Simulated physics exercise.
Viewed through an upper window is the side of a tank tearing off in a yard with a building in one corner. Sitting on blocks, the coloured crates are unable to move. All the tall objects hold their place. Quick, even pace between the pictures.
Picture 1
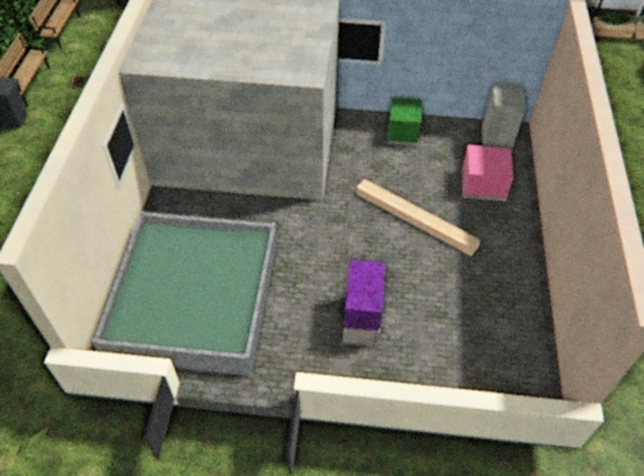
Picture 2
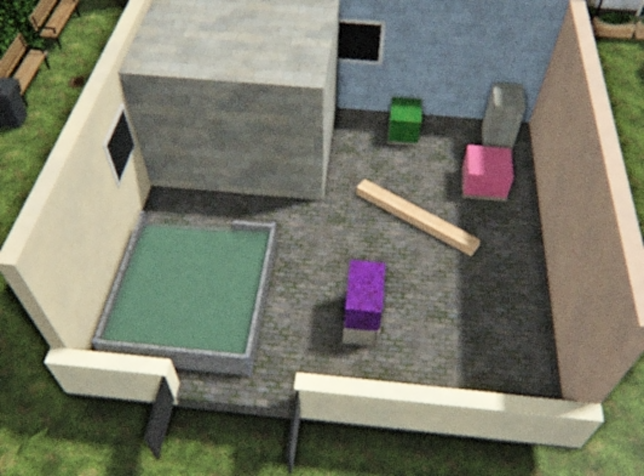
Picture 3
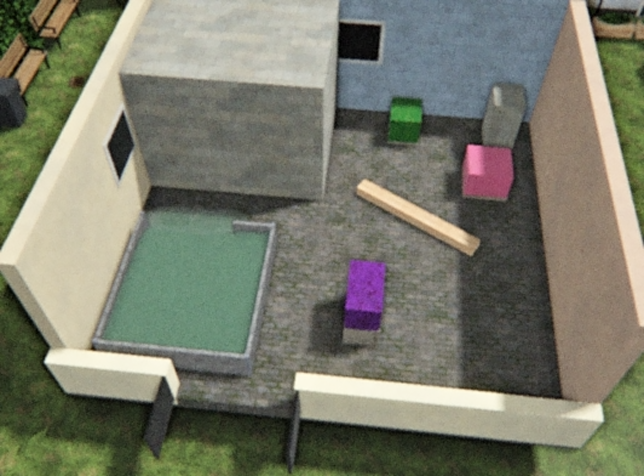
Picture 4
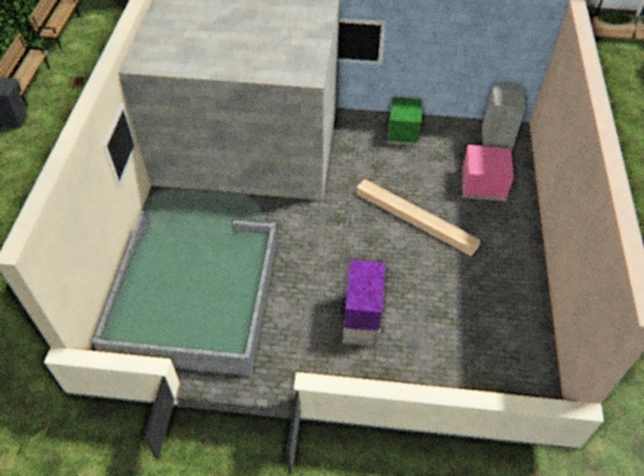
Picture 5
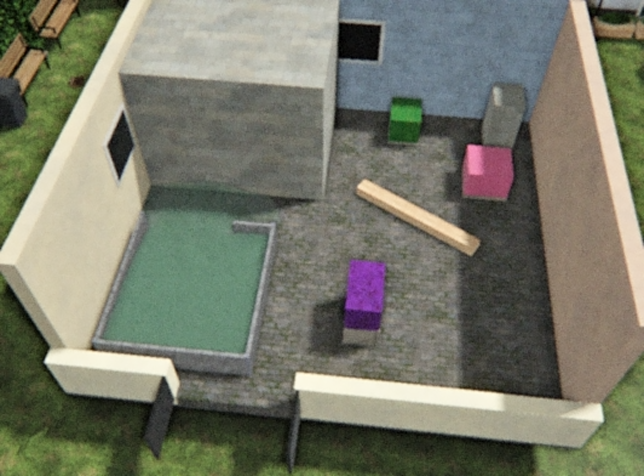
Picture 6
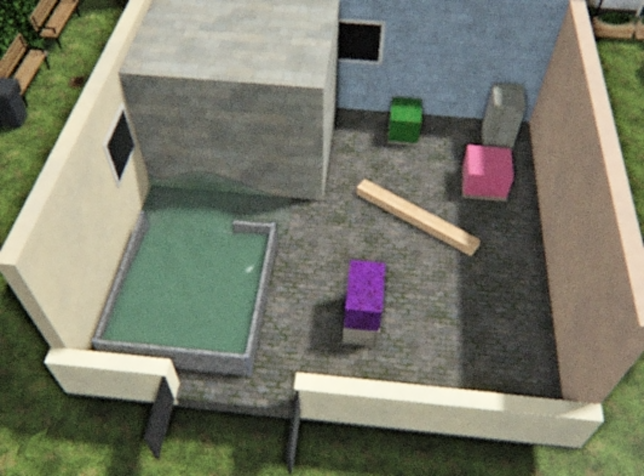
Walled yard with a grey block building, where green water spills through a gap in an open tank's far side, spreading outward.
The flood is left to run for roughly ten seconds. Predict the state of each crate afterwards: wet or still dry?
Afterwards, the purple crate is still dry; the pink crate is still dry; the green crate is still dry.
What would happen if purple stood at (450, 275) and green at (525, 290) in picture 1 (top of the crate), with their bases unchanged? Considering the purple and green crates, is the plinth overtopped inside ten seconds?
I reckon the purple one is missed, while the green one is hit by the flood.
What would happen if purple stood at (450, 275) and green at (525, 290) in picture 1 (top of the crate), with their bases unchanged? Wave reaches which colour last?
That is the pink one.
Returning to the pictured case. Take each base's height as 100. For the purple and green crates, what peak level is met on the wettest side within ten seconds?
The first reaches around 30 in a hundred, the second around 30.
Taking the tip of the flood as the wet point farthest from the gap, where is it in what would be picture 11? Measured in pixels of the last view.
The farthest point of the front sits at (343, 205).
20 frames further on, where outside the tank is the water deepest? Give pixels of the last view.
I'd point to (88, 361).
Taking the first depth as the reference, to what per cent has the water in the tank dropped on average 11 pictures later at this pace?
58 percent or so.
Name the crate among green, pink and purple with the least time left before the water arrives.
The crate marked purple, then.
A moment on, water covers 10 % of the floor; the purple crate not reached, the pink crate not reached, the green crate not reached.
Next, water covers 25 % of the floor; the purple crate not reached, the pink crate not reached, the green crate not reached.
Then, water covers 40 % of the floor; the purple crate water round its plinth, the pink crate not reached, the green crate not reached.
Later, water covers 65 % of the floor; the purple crate water round its plinth, the pink crate water round its plinth, the green crate water round its plinth.
In the end, water covers 85 % of the floor; the purple crate stayed above the water, the pink crate stayed above the water, the green crate stayed above the water.
